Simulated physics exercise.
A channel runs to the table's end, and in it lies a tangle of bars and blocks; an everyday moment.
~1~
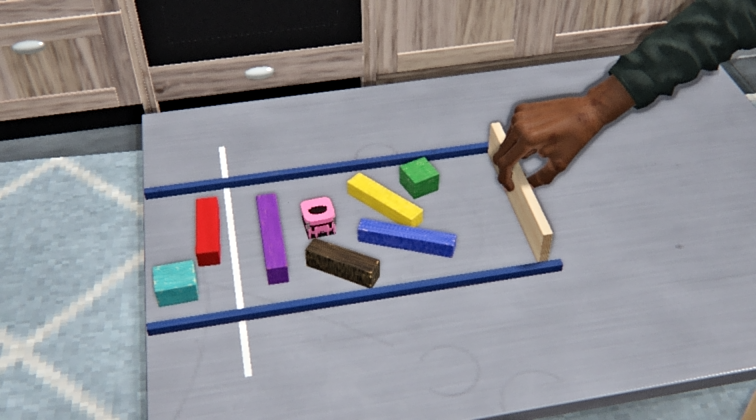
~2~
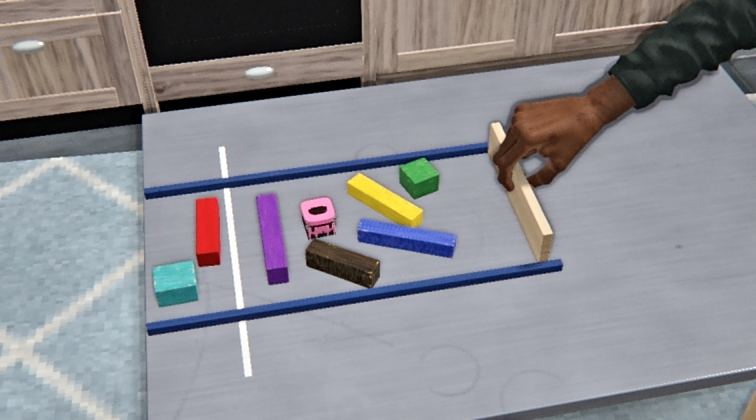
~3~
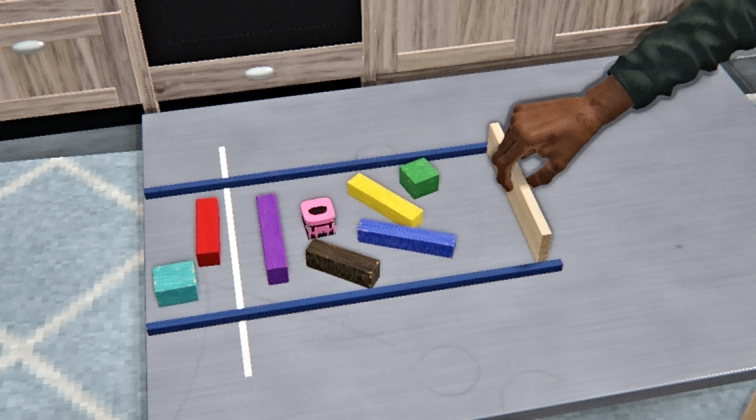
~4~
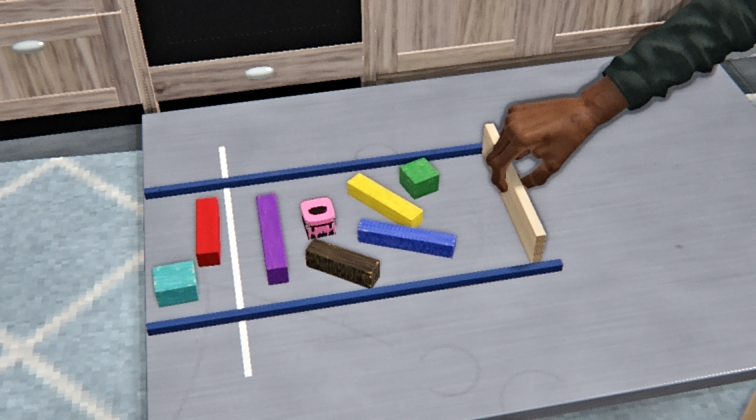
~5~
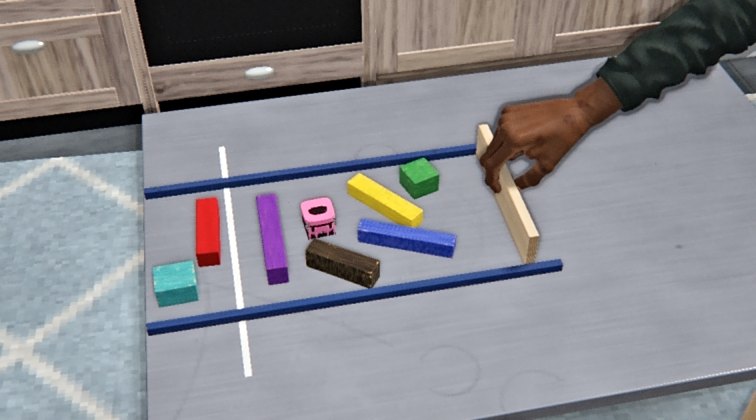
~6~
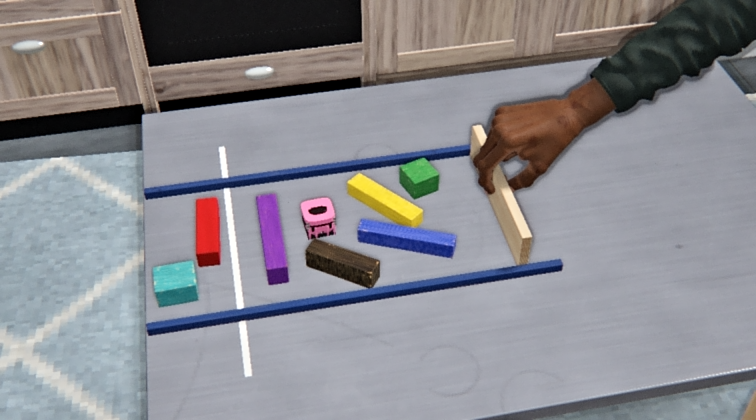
A hand sliding a wooden board slightly left between blue rails, while the colourful bars and blocks ahead of it lie still.
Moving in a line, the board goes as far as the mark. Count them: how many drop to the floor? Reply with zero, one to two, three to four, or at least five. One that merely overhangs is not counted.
It comes to one to two.
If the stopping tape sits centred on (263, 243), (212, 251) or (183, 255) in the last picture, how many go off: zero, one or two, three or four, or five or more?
Taking them in turn, no fall at all; three or four; three to four.
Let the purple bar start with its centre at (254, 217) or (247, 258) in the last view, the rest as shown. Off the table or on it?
The purple bar stays on; stays on.
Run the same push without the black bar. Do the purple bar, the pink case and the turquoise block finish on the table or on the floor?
As for the purple bar, it is retained; the pink case is retained; the turquoise block is retained.
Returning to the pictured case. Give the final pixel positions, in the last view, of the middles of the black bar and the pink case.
First (205, 283), then (160, 222).
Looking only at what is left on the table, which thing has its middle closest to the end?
That would be the turquoise block.
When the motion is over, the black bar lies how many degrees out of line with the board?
Near 30 degrees.
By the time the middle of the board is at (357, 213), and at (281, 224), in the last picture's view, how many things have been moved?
The first count is 6, and then it's 7.
A little later, none off yet; turquoise block at rest near (176, 284); red stick at rest near (208, 231); purple bar at rest near (271, 238).
When it is over, the number that fall off is one or two; down, red stick.
